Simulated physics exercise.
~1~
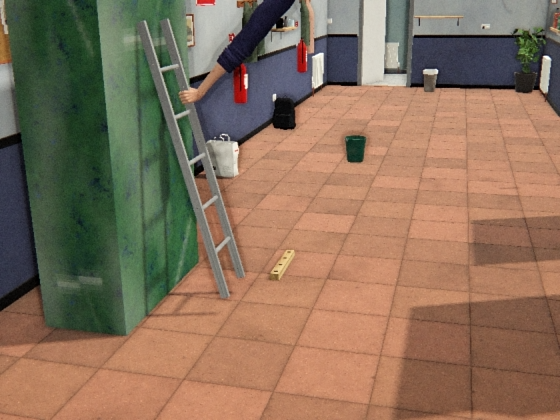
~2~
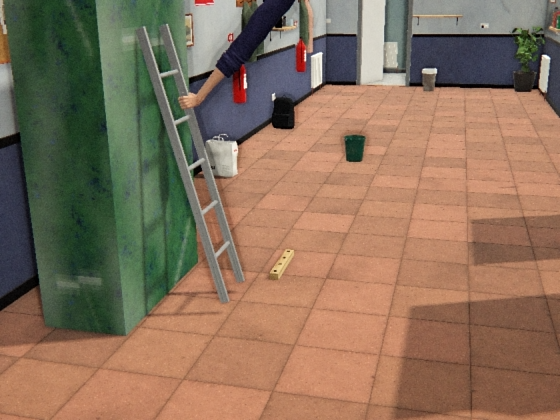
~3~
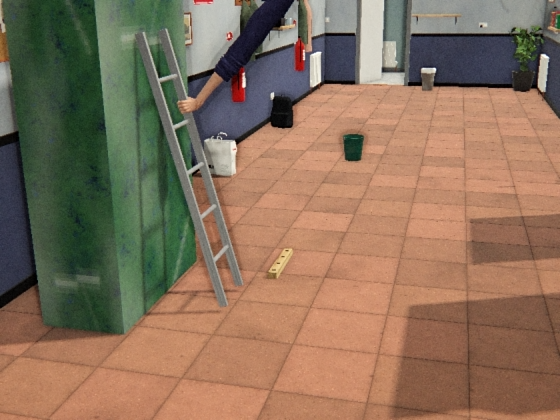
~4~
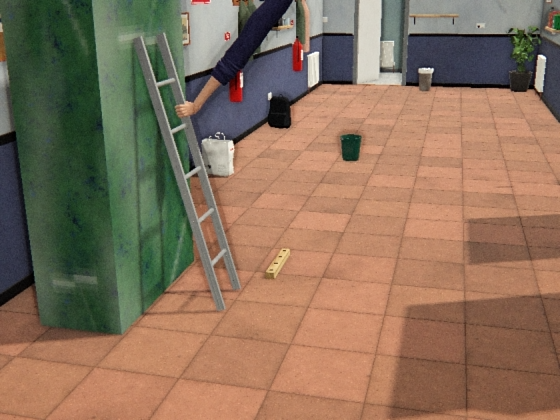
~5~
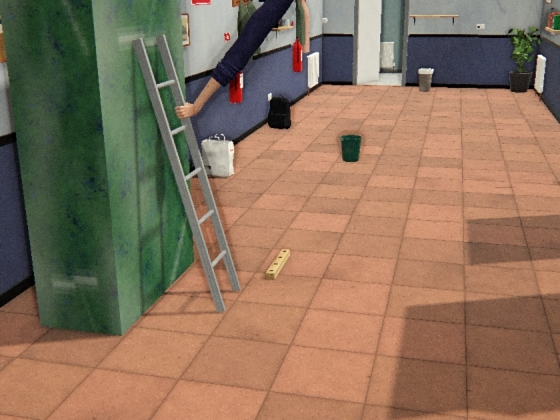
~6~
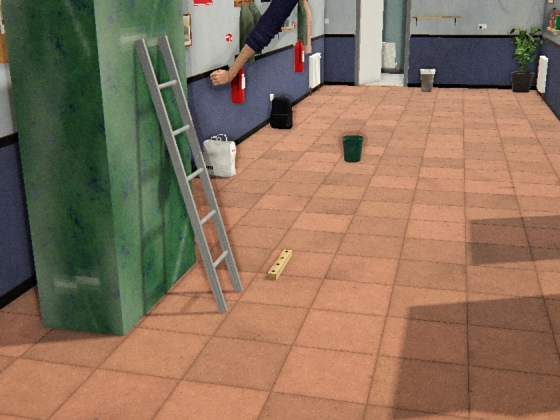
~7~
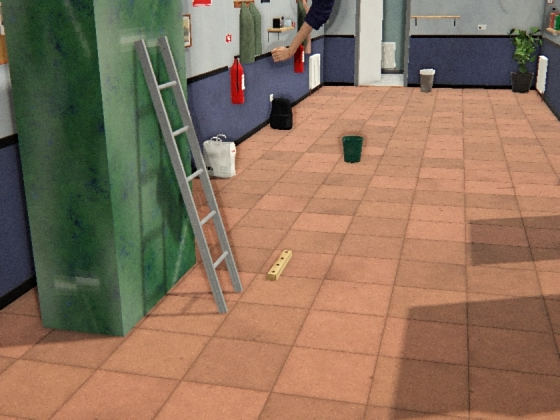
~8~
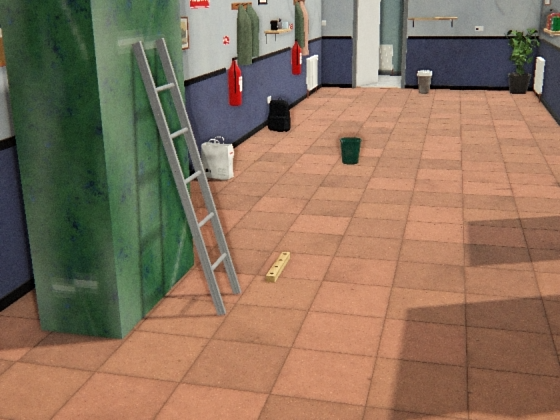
A grey ladder-like gate, held by a hand reaching in from above, slides down slightly as it is leaned against a green pillar in a tiled corridor. The hand lets go and withdraws, and the gate stays propped there, near a batten lying on the floor.
